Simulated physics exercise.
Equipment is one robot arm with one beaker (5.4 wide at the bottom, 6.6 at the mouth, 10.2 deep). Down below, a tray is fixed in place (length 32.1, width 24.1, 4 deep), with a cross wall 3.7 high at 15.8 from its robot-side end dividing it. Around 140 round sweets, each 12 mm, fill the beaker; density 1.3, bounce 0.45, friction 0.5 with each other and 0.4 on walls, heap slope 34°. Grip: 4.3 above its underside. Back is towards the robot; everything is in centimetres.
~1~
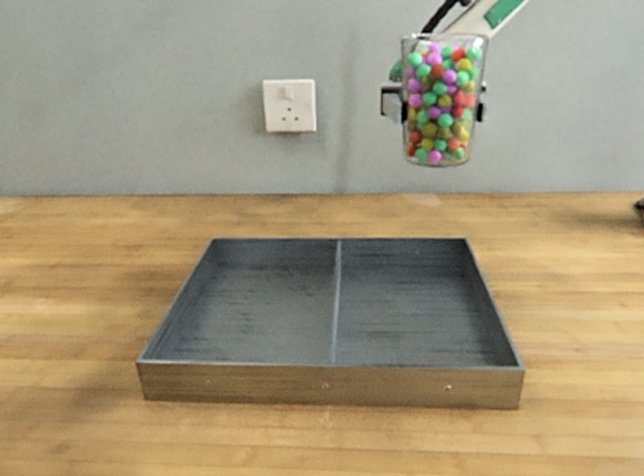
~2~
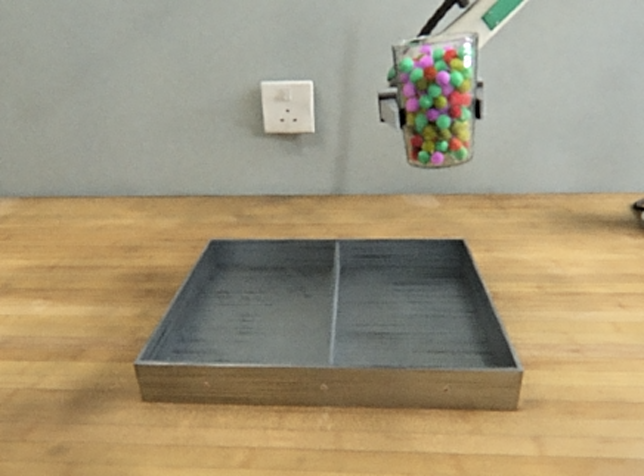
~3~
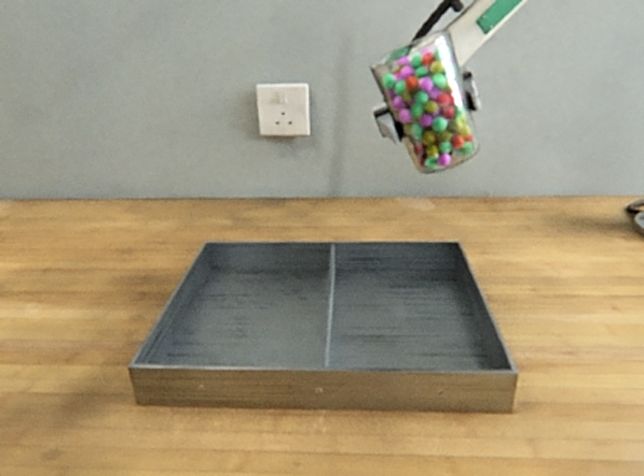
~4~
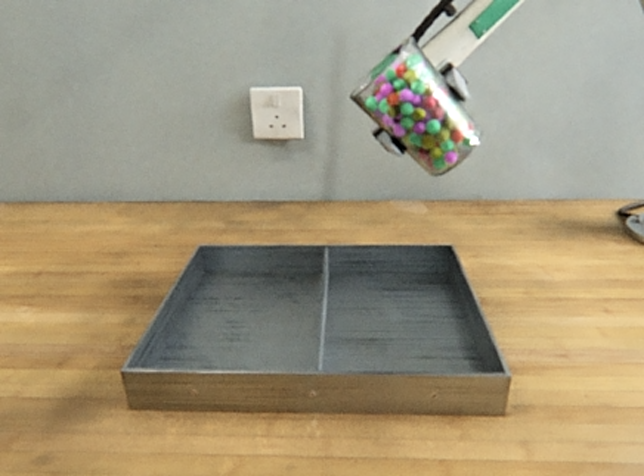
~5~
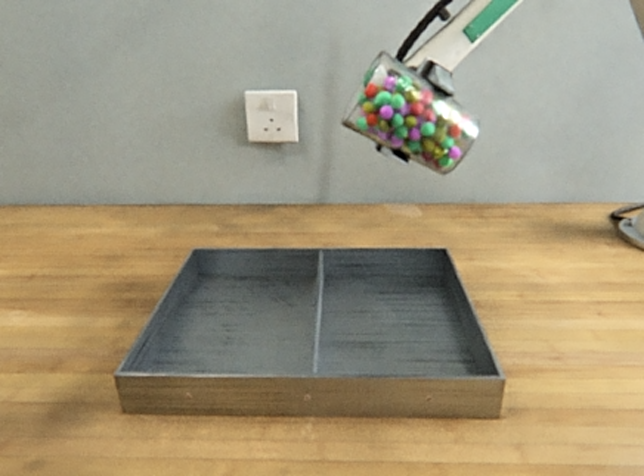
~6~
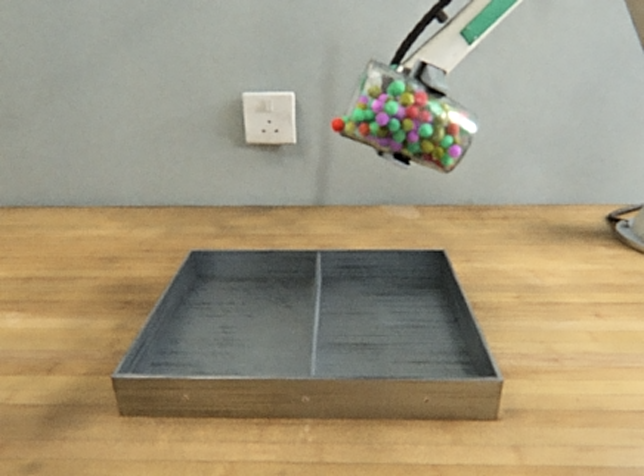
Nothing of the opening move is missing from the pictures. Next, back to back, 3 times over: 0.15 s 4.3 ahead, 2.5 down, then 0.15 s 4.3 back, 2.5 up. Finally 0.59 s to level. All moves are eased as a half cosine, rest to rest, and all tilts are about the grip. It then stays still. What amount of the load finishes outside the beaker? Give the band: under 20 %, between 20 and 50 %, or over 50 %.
Band: Under 20 %.
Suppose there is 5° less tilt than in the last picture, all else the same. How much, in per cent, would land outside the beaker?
About 5 percent.
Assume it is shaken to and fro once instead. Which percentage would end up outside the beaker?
About 5 per cent, then.
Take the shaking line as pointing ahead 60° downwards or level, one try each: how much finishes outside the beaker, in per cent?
Try one gives about 0 in a hundred, try two about 40 in a hundred.
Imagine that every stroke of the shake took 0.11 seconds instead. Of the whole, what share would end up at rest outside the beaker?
In that case around 30 per cent.
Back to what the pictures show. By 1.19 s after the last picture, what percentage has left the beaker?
About 10 in a hundred parts are out.
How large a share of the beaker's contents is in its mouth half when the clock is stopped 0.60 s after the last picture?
Share in the mouth half: About 45 %.
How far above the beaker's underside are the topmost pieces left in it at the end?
The top sits some 10.0 cm up.
Then, 0.60 s later, tilted 66° forward, highest piece 25 above the table; 128 in the beaker, 3 in the robot-side part, 3 in the far-side part, 4 in flight or on a rim.
Then, 1.19 s later, tilted 34° forward, highest piece 27 above the table; 121 in the beaker, 9 in the far-side part, 8 in the robot-side part.
Then, 1.69 s later, level, highest piece 28 above the table; 121 in the beaker, 9 in the far-side part, 8 in the robot-side part.
Then, 2.74 s later, level, highest piece 28 above the table; 121 in the beaker, 9 in the far-side part, 8 in the robot-side part.
At rest, 121 in the beaker, 9 in the far-side part, 8 in the robot-side part. That is 12 % outside the beaker.
